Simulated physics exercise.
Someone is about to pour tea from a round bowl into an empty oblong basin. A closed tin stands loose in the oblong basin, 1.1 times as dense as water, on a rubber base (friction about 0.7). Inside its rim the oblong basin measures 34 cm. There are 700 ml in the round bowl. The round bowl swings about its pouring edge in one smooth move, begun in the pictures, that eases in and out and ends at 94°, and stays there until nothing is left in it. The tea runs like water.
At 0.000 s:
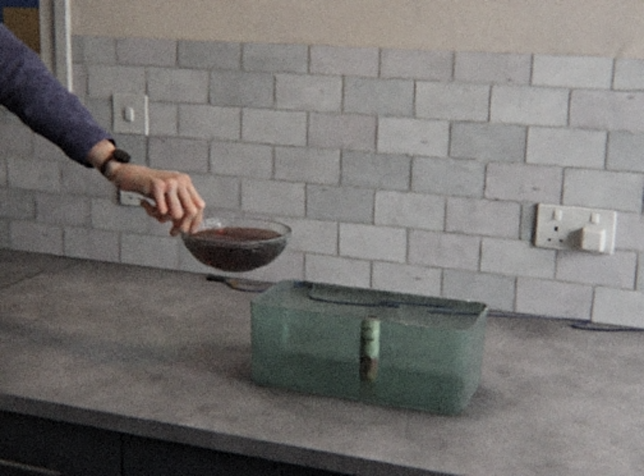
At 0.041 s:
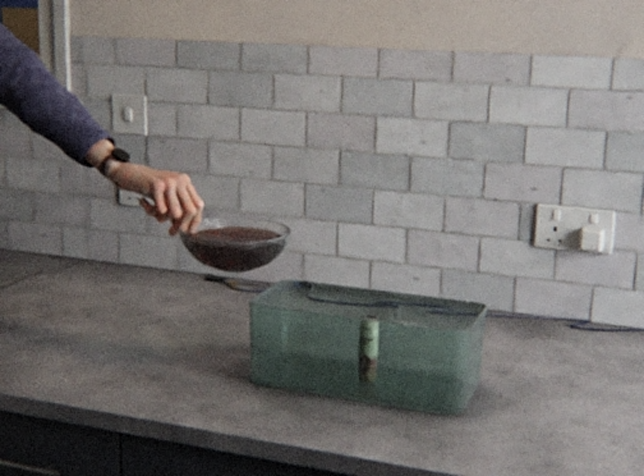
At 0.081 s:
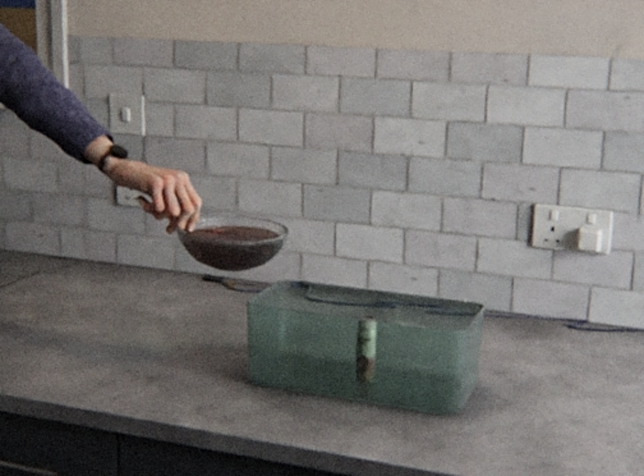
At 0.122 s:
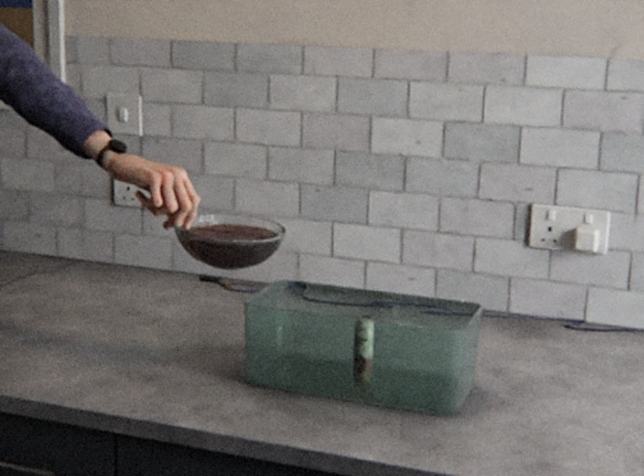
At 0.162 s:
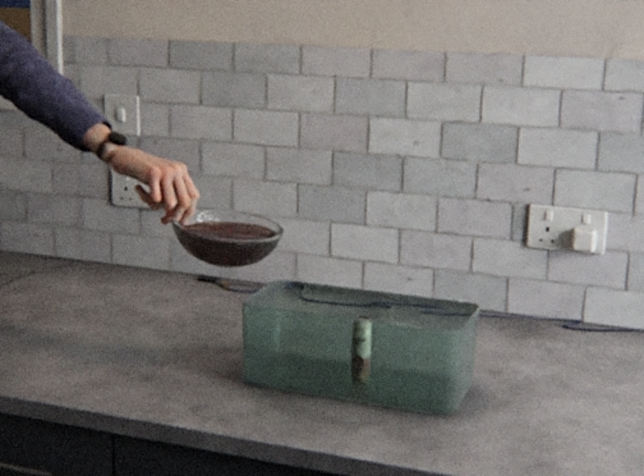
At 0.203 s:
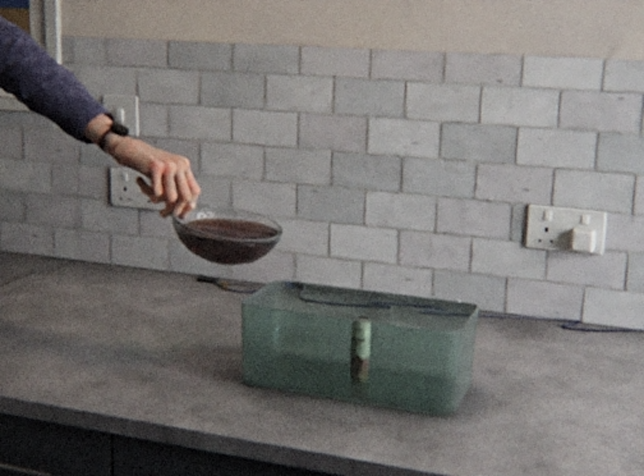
Hand holding a round glass bowl of dark liquid above a green oblong basin on a grey counter, tilting it slightly.
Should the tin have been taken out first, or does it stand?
It stays up.
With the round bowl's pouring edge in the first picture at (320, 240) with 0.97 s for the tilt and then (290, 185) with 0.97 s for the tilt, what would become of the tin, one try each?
First it stays up; then it stays up.
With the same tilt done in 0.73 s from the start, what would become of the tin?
The tin falls.
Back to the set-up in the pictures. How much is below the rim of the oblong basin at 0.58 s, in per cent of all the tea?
About 14 per cent.
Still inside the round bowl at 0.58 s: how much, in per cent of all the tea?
About 40 per cent.
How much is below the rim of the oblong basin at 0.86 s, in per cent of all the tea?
About 92 per cent.
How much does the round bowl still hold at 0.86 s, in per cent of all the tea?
About 0 per cent.
Then, 0.58 s in, the tilt is 62° and 40 per cent is still to pour; the tin stands where it began.
Then, 0.86 s in, the tilt is 91° and 0 per cent is still to pour; the tin stands 1 cm from where it began.
Then, 1.15 s in, the tilt is 94° and 0 per cent is still to pour; the tin stands 1 cm from where it began.
Then, 1.47 s in, the tilt is 94° and 0 per cent is still to pour; the tin stands 1 cm from where it began.
Finally, the tin stands 1 cm from where it began.
